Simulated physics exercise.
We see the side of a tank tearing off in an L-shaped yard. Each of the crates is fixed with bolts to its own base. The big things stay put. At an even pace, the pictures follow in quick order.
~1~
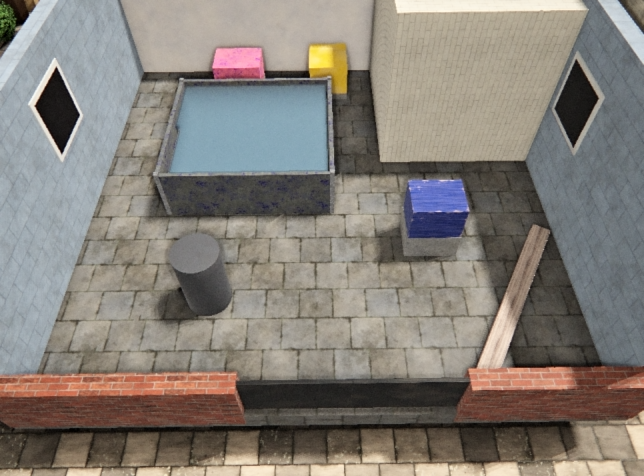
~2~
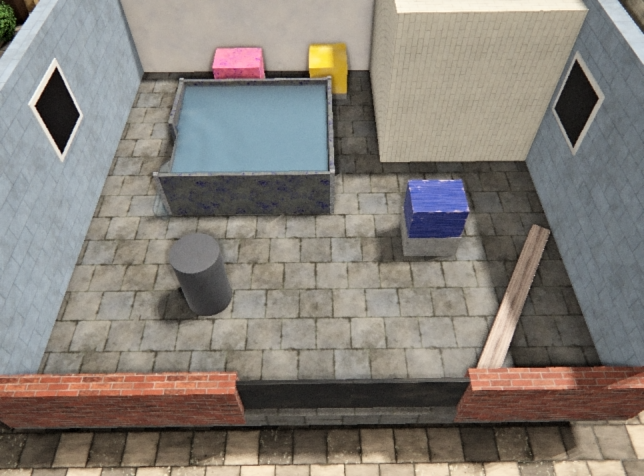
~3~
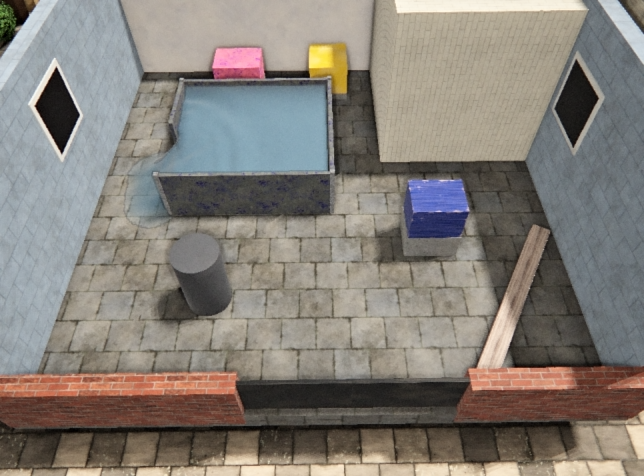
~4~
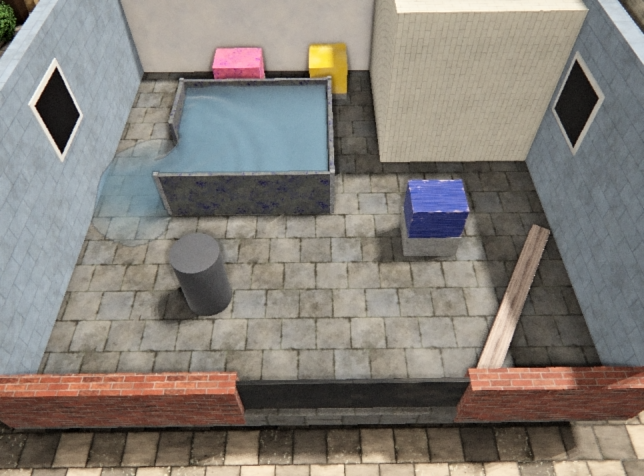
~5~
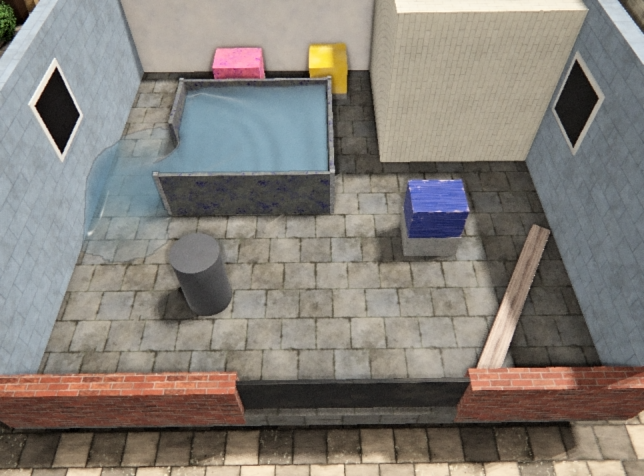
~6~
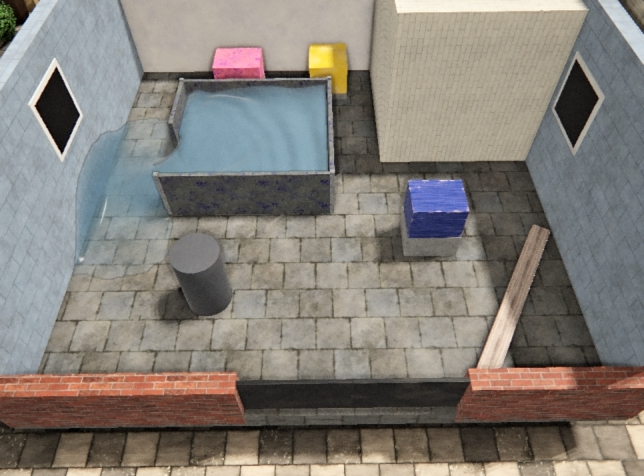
A tank of blue water opens on its left side and water spreads to the left wall.
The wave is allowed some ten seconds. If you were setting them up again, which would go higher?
Result: The blue crate is not flooded; the yellow crate is flooded; the pink crate is flooded.
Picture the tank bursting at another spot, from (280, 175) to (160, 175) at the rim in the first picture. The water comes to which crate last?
That would be the crate marked yellow.
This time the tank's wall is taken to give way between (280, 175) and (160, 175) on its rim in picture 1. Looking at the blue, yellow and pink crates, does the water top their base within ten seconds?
The blue crate is not reached; the yellow crate is reached; the pink crate is not reached.
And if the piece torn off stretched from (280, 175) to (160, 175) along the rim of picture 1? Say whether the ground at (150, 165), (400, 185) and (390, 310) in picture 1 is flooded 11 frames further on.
Untouched, untouched, soaked.
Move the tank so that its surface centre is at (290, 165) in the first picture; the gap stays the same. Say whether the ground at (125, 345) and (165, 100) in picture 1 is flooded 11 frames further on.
The first spot is inundated and the second is inundated.
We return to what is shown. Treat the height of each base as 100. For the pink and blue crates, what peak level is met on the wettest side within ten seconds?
130 and 40 per cent, roughly.
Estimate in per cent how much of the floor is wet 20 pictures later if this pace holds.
It should be close to 55 %.
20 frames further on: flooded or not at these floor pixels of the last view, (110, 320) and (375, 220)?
Going by the order given, the first is inundated and the second still bare.
A moment on, water covers 20 % of the floor; the blue crate not reached, the yellow crate not reached, the pink crate not reached.
Next, water covers 35 % of the floor; the blue crate not reached, the yellow crate not reached, the pink crate water round its plinth.
Then, water covers 55 % of the floor; the blue crate not reached, the yellow crate water round its plinth, the pink crate water round its plinth.
Later, water covers 90 % of the floor; the blue crate water round its plinth, the yellow crate water round its plinth, the pink crate water round its plinth.
In the end, water covers 100 % of the floor; the blue crate stayed above the water, the yellow crate was topped, the pink crate was topped.
